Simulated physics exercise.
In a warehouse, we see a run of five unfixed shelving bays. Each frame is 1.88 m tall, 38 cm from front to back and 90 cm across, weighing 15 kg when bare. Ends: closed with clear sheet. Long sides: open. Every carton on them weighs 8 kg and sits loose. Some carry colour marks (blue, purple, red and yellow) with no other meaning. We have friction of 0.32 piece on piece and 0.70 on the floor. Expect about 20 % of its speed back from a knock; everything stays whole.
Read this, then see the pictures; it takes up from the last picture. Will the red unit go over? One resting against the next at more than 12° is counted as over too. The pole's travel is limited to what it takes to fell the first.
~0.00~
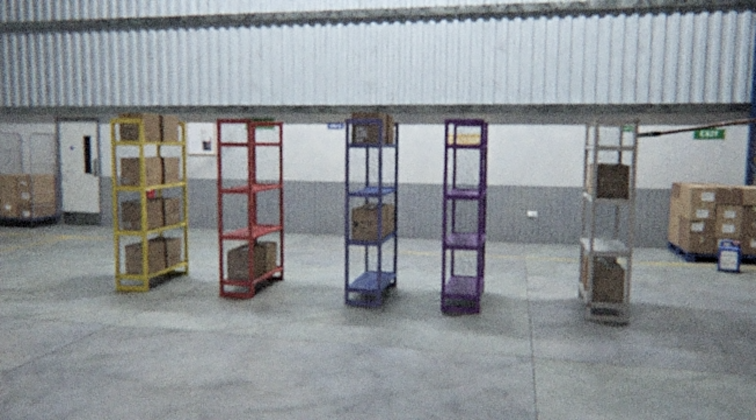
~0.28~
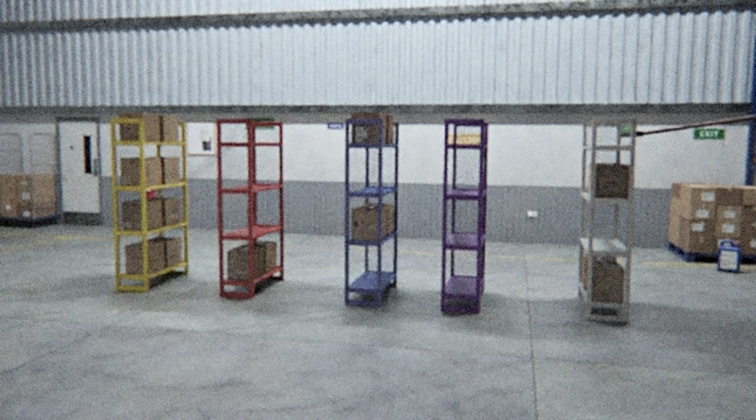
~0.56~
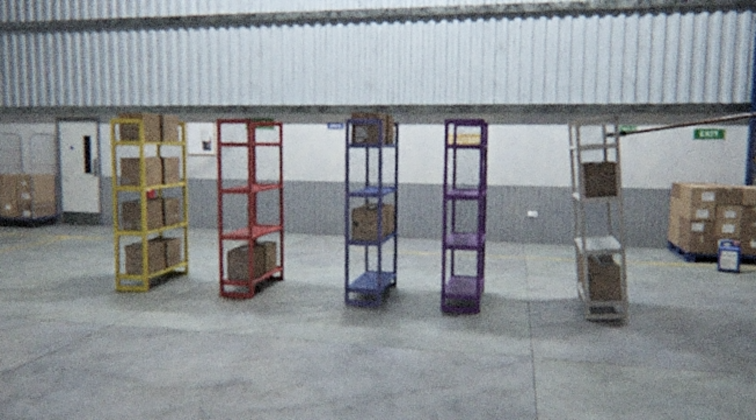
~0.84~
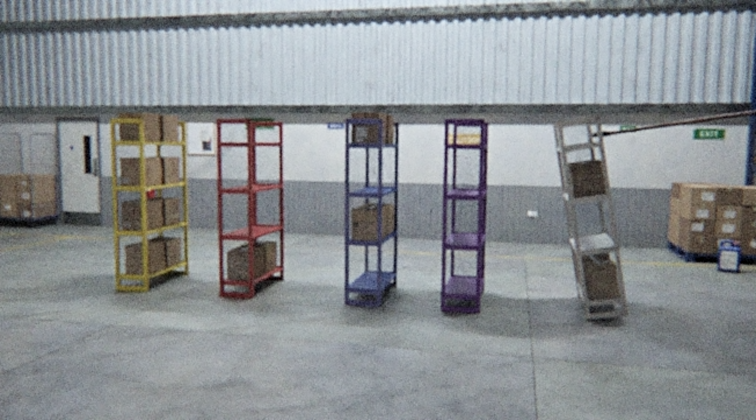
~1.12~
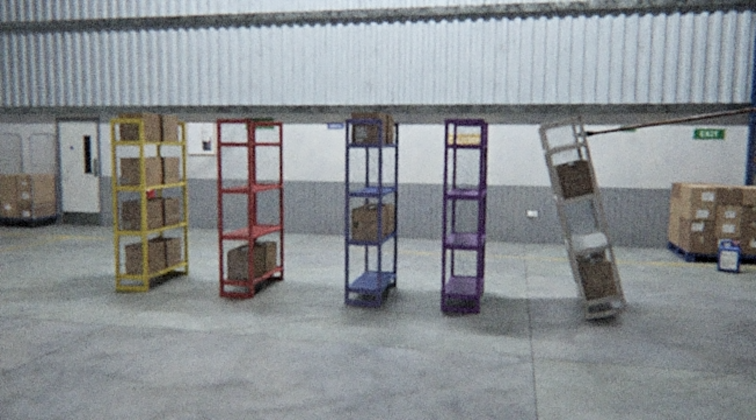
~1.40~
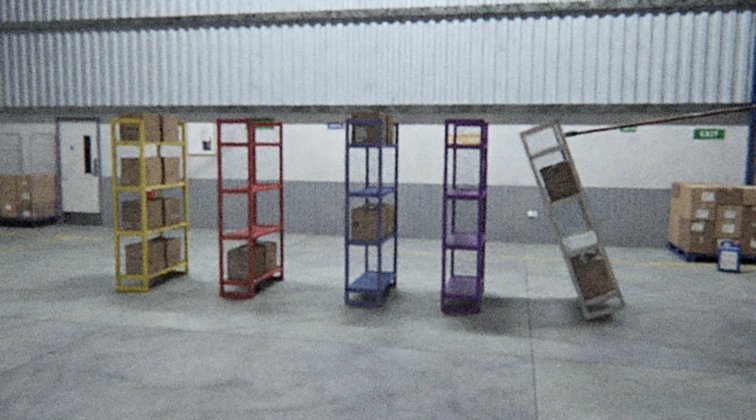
In the end it is overturned.
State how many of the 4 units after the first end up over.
I count 4.
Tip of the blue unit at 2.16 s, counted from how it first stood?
Tilt: Approx. 5°.
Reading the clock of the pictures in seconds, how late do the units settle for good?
Around 6.5 s.
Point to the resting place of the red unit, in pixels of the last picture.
I'd put it somewhere near (163, 247).
After 2.16 s, 4 cartons spilt or dropped; 1 of the 4 other units over; red unit unmoved; purple unit leaning 21°.
After 3.90 s, 8 cartons spilt or dropped; 3 of the 4 other units over; red unit leaning 22°; purple unit leaning 57°.
After 4.84 s, 10 cartons spilt or dropped; 4 of the 4 other units over; red unit leaning 54°; purple unit leaning 70°.
After 5.30 s, 18 cartons spilt or dropped; 4 of the 4 other units over; red unit leaning 75°; yellow unit lying flat.
At rest (6.5 s), 18 cartons spilt or dropped; 4 of the 4 other units over; red unit lying flat; yellow unit lying flat; purple unit leaning 74°. Not one is left standing. As the last picture would show them, middles, red unit near (163, 247), yellow unit near (64, 261).
